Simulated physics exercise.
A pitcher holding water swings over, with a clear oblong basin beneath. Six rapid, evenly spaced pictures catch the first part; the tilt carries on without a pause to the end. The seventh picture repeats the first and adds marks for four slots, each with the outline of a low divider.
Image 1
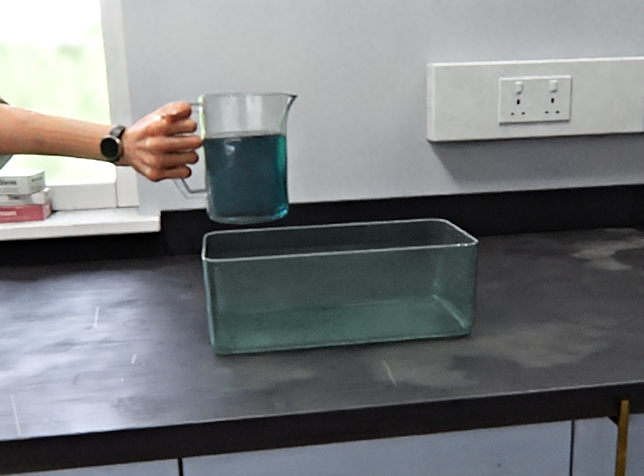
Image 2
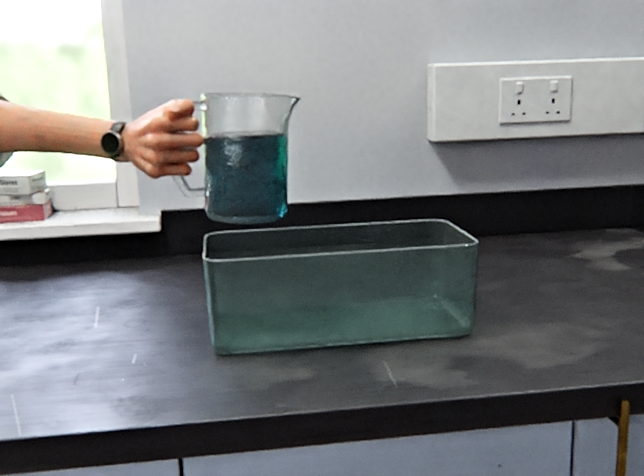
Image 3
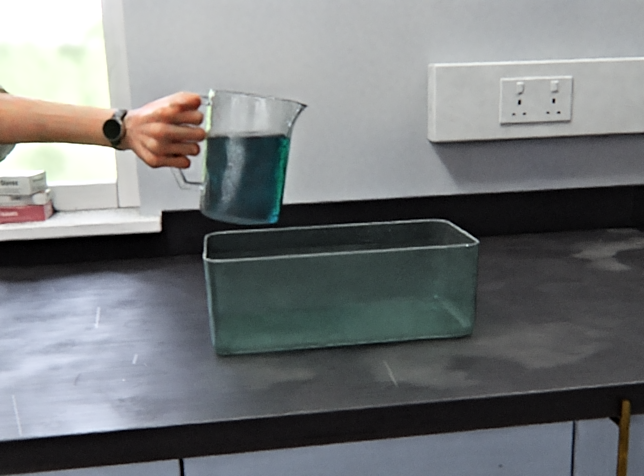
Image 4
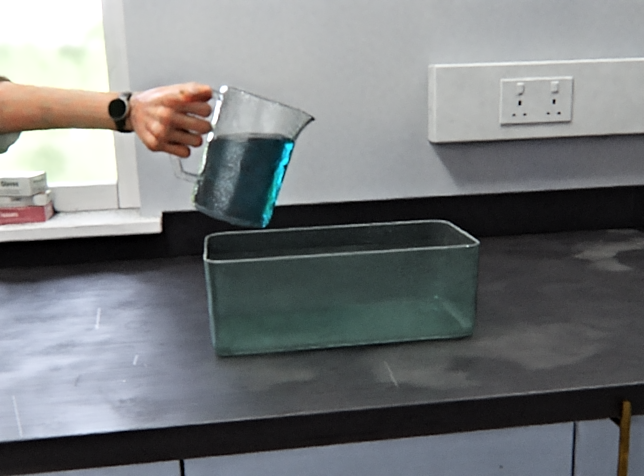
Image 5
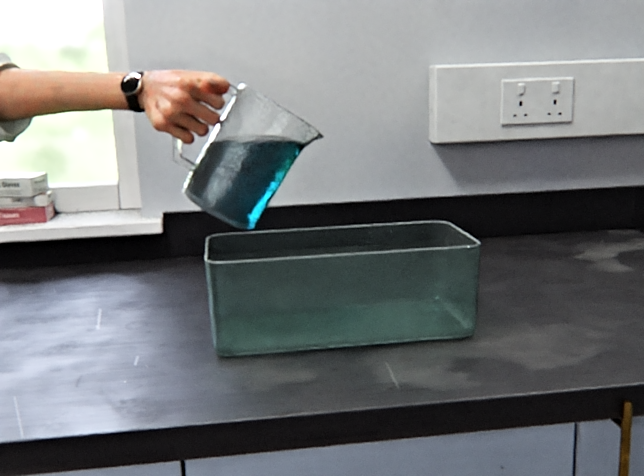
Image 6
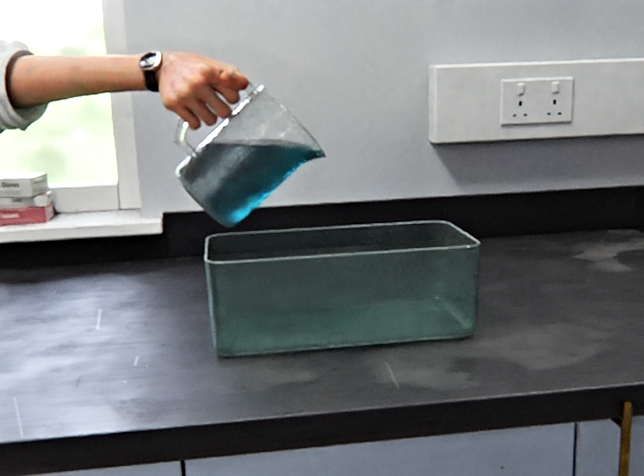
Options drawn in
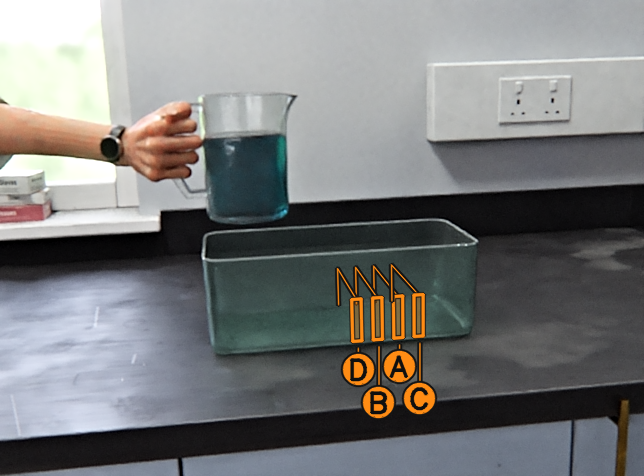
A hand wearing a dark wristwatch, reaching in from the left, holds a clear pitcher of blue water above an empty-looking, green-tinted oblong glass basin. The basin sits on a worn black worktop, seen from the front and slightly above, with a grey wall, white sockets at right and a bright window at left. The arm edges rightward and rises slightly as the hand tilts the pitcher steadily rightward, the water shifting towards its lip.
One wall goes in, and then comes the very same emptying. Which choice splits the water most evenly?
It is B.
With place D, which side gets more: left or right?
The right side.
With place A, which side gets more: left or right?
The left one.
In orange, A at (399, 344); B at (378, 346); C at (419, 342); D at (358, 347).
For place A, about 94 % ends left of the wall and 3 % right of it; 3 % is lost outside.
For place B, about 53 % ends left of the wall and 47 % right of it.
For place C, about 95 % ends left of the wall and 3 % right of it.
For place D, about 9 % ends left of the wall and 91 % right of it.
